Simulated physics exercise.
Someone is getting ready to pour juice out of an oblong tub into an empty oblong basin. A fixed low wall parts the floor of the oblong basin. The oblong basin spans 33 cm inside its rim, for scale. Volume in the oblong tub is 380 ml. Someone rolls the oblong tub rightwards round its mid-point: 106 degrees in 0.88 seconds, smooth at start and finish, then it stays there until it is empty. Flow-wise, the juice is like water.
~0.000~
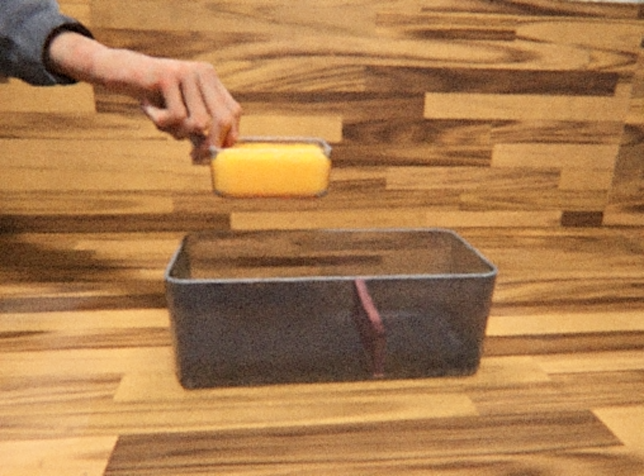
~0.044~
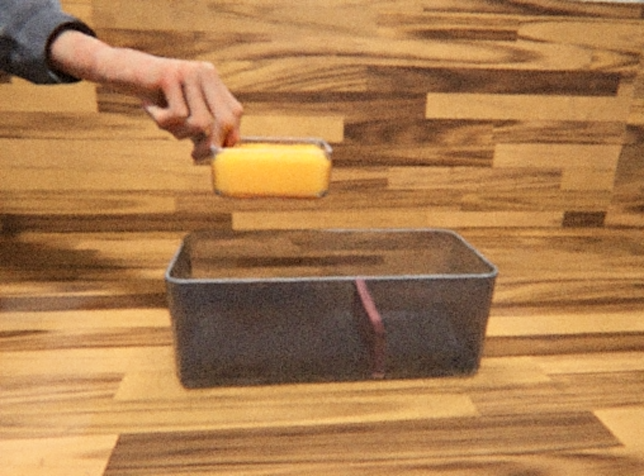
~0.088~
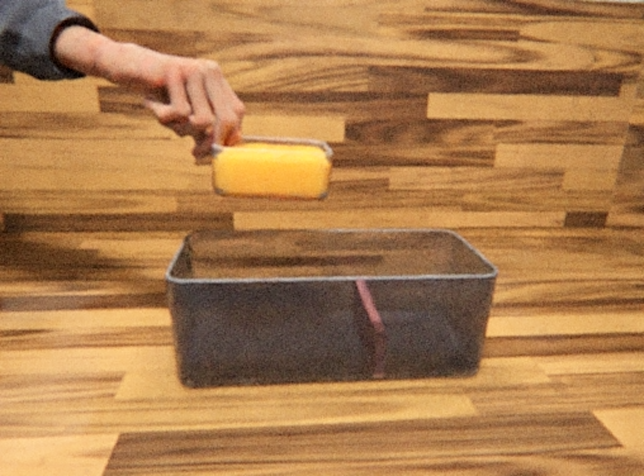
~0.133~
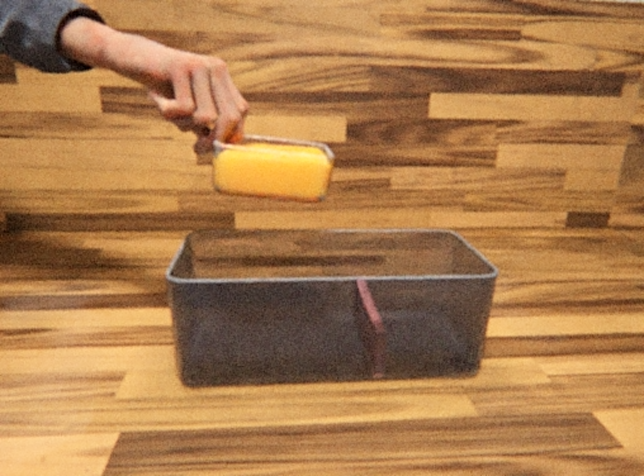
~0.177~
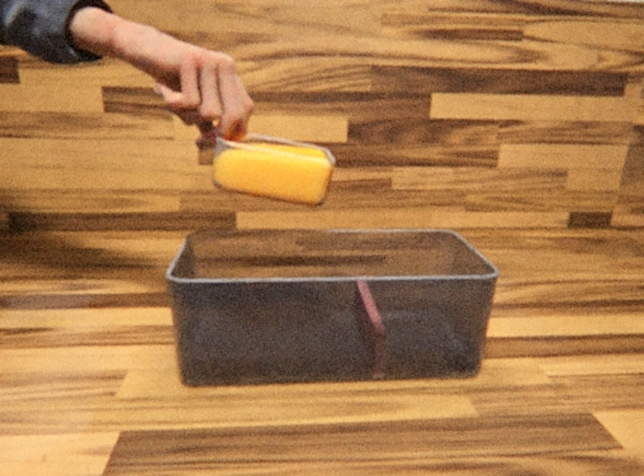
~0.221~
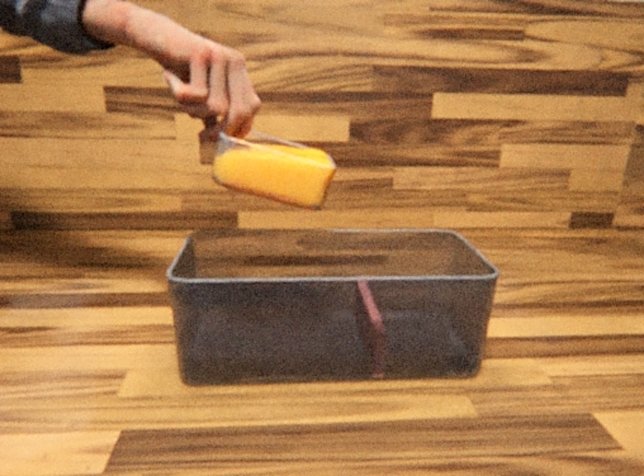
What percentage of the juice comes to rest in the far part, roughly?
52 %.
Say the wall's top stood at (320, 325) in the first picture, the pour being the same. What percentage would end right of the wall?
Estimate: Close to 80 per cent.
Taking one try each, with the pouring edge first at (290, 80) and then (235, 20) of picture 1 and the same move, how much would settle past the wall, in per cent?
I'd say 5 percent on the first go, 5 percent on the next.
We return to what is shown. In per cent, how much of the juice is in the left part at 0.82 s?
About 42 percent.
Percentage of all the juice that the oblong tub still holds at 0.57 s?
Close to 22 in a hundred.
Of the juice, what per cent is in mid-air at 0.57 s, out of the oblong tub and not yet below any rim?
36 %.
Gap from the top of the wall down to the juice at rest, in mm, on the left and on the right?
On the left it's about 48 mm; on the right, about 42 mm.
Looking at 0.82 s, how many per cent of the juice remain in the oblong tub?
Roughly 3 per cent.
By 0.57 s the tilt is 77° and 22 per cent is still to pour, 15 is left of the wall and 27 right of it.
By 0.82 s the tilt is 105° and 3 per cent is still to pour, 41 is left of the wall and 52 right of it.
By 1.09 s the tilt is 106° and 0 per cent is still to pour, 47 is left of the wall and 52 right of it.
By 1.38 s the tilt is 106° and 0 per cent is still to pour, 47 is left of the wall and 52 right of it.
At rest 47 per cent lies left of the wall, 52 right of it and 0 outside.
